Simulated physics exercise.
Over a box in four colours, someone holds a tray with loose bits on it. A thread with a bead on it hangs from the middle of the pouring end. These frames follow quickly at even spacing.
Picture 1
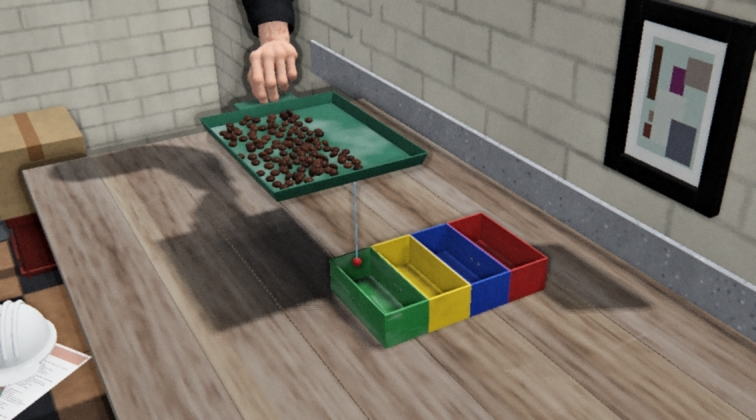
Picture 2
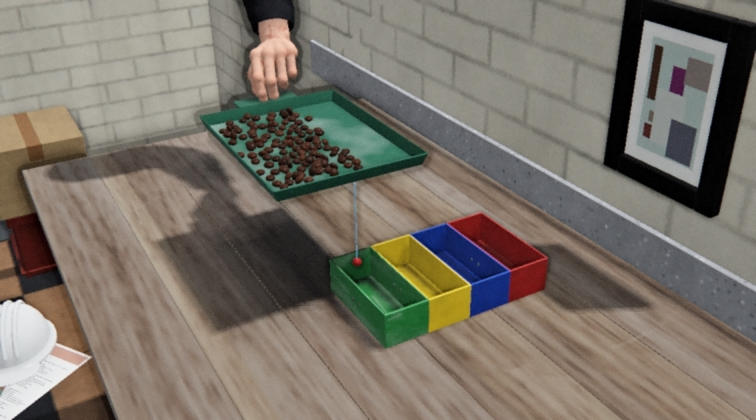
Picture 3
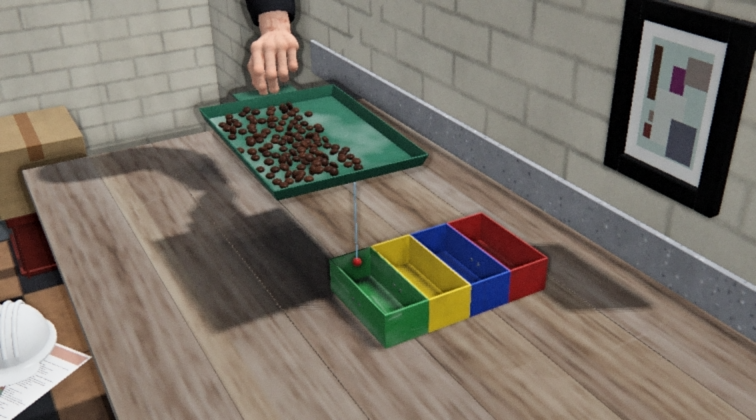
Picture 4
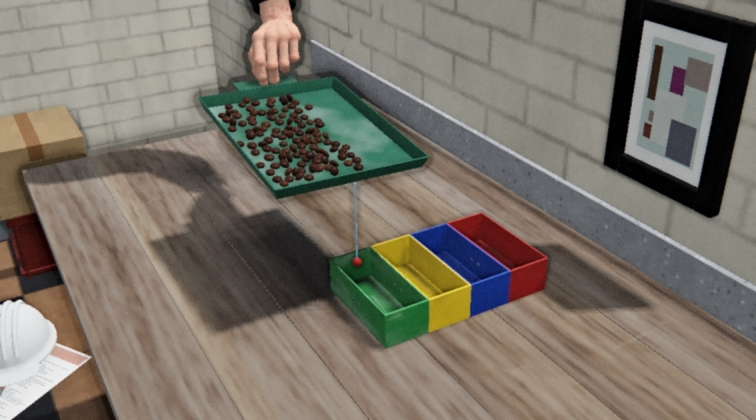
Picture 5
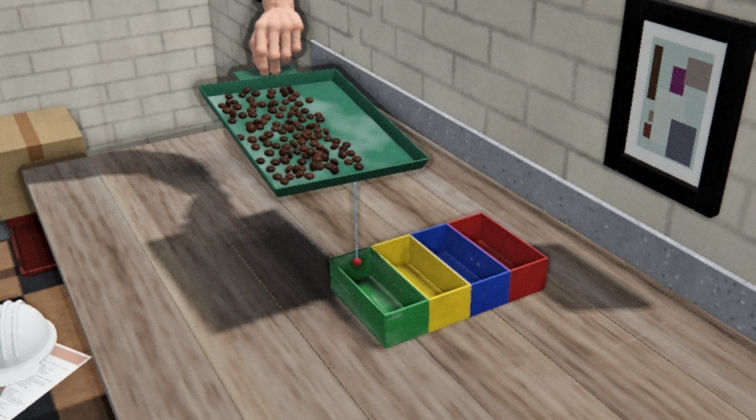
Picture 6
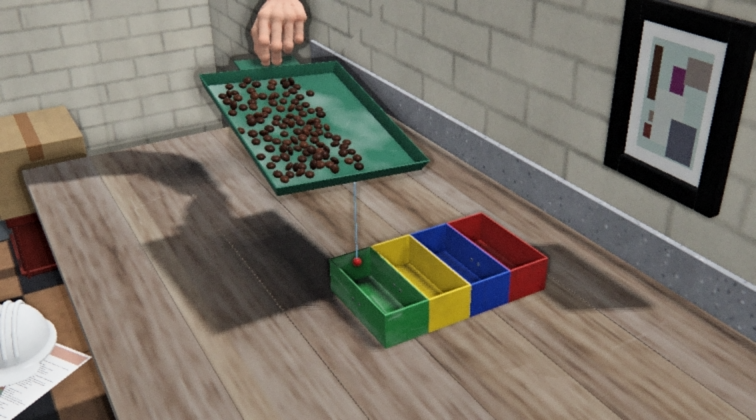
A hand held a green tray of small brown bits above a green, yellow, blue and red box, then slowly raised its back edge, tilting it slightly while the bits stayed bunched together.
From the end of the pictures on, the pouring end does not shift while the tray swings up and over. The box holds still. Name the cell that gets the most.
Yellow.
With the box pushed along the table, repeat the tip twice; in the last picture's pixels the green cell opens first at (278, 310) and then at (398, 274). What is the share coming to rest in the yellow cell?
Roughly 0% on the first try and 50% on the second.
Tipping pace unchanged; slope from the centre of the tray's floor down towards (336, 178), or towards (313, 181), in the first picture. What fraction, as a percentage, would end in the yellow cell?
First heading 10 %, second heading 0 %.
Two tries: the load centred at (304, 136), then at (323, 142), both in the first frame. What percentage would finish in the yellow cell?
From the first start you get 60 in a hundred, from the second 60 in a hundred.
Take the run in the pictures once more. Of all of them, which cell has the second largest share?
Ranked second: The cell in green.
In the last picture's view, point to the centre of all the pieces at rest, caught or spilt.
Once nothing moves, the middle sits near (418, 297).
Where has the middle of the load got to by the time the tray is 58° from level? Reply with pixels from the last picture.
The load's middle is around (379, 167).
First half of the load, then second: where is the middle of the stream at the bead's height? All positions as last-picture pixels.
Initially about (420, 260); subsequently about (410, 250).
Soon, tray tipped steeply; most on the tray; a small part falling or outside the box.
A while on, tray tipped right over; a small part on the tray; about a third in the yellow cell; about a quarter in the green cell; a small part in the blue cell; about a quarter falling or outside the box.
Towards the end, tray tipped past a quarter turn; about half in the yellow cell; about a quarter in the green cell; a small part in the blue cell; a small part falling or outside the box.
Finally, tray tipped past a quarter turn; about half in the yellow cell; about a quarter in the green cell; a small part in the blue cell; none in the red cell; a small part outside the box.
